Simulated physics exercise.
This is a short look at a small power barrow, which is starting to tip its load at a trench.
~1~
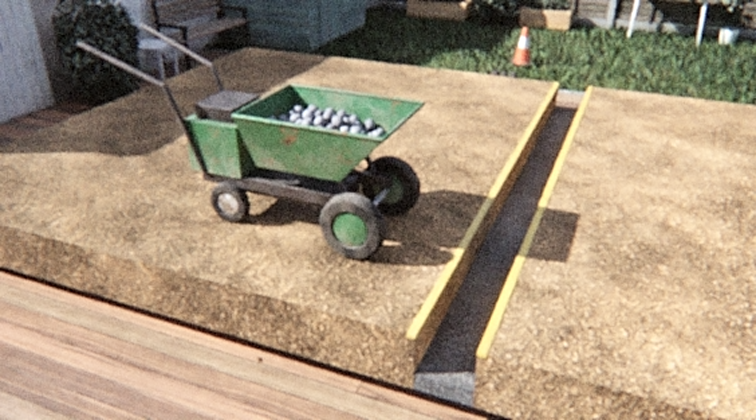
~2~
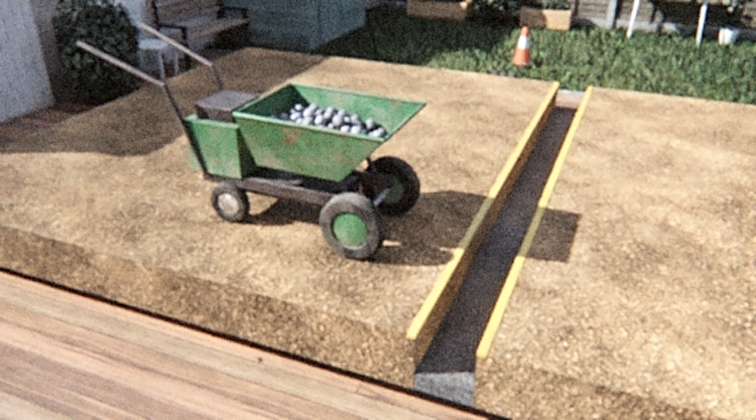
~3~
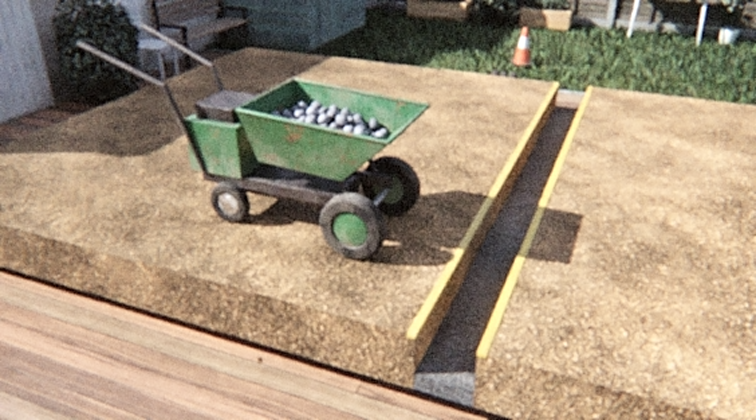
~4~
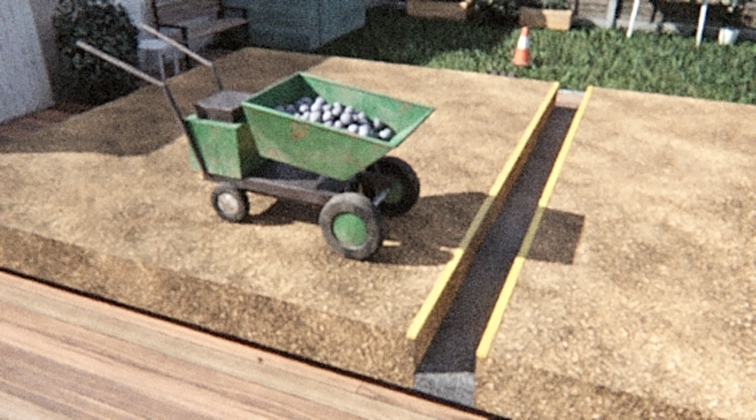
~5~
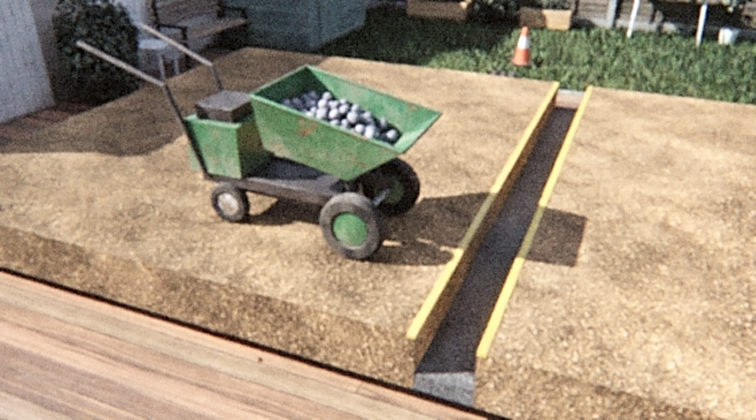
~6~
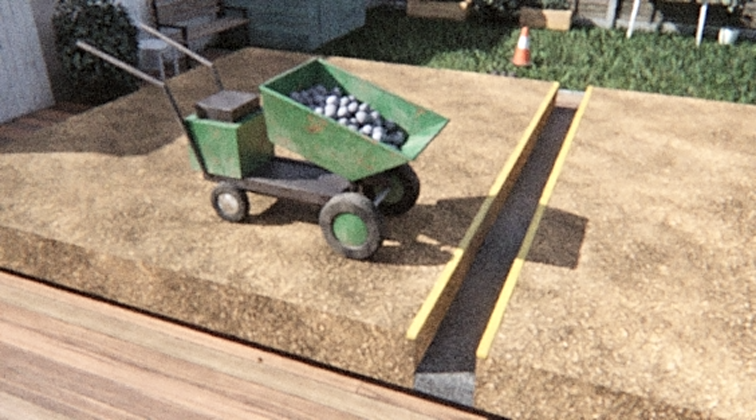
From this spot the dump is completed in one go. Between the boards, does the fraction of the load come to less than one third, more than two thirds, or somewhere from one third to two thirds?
It will put above two thirds into the trench.
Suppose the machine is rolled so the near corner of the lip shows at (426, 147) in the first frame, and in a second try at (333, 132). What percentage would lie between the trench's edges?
About 10 and 50 per cent.
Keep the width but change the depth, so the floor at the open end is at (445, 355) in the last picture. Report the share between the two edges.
The share comes out near 60 percent.
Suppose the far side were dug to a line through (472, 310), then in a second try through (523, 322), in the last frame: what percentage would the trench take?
Estimated share: Try 1 approx. 60 in a hundred, try 2 approx. 100 in a hundred.
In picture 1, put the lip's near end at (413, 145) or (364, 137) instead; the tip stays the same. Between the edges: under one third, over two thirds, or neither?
Okay, the first stop comes out as in the middle band and the second as beyond two thirds.
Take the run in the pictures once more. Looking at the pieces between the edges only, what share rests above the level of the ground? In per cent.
Share: Around 5 %.
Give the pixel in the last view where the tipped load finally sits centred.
The centre comes to rest close to (489, 279).
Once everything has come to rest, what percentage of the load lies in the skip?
Result: Close to 0 per cent.
Soon after the last picture, skip tipped steeply; all in the skip.
A little later, skip tipped right over; about two thirds in the skip; about a quarter in or heaped over the trench; a stray few falling.
Later still, skip tipped right over; nearly all in or heaped over the trench; a small part beyond it.
At rest, skip tipped right over; nearly all in or heaped over the trench; a small part beyond it.
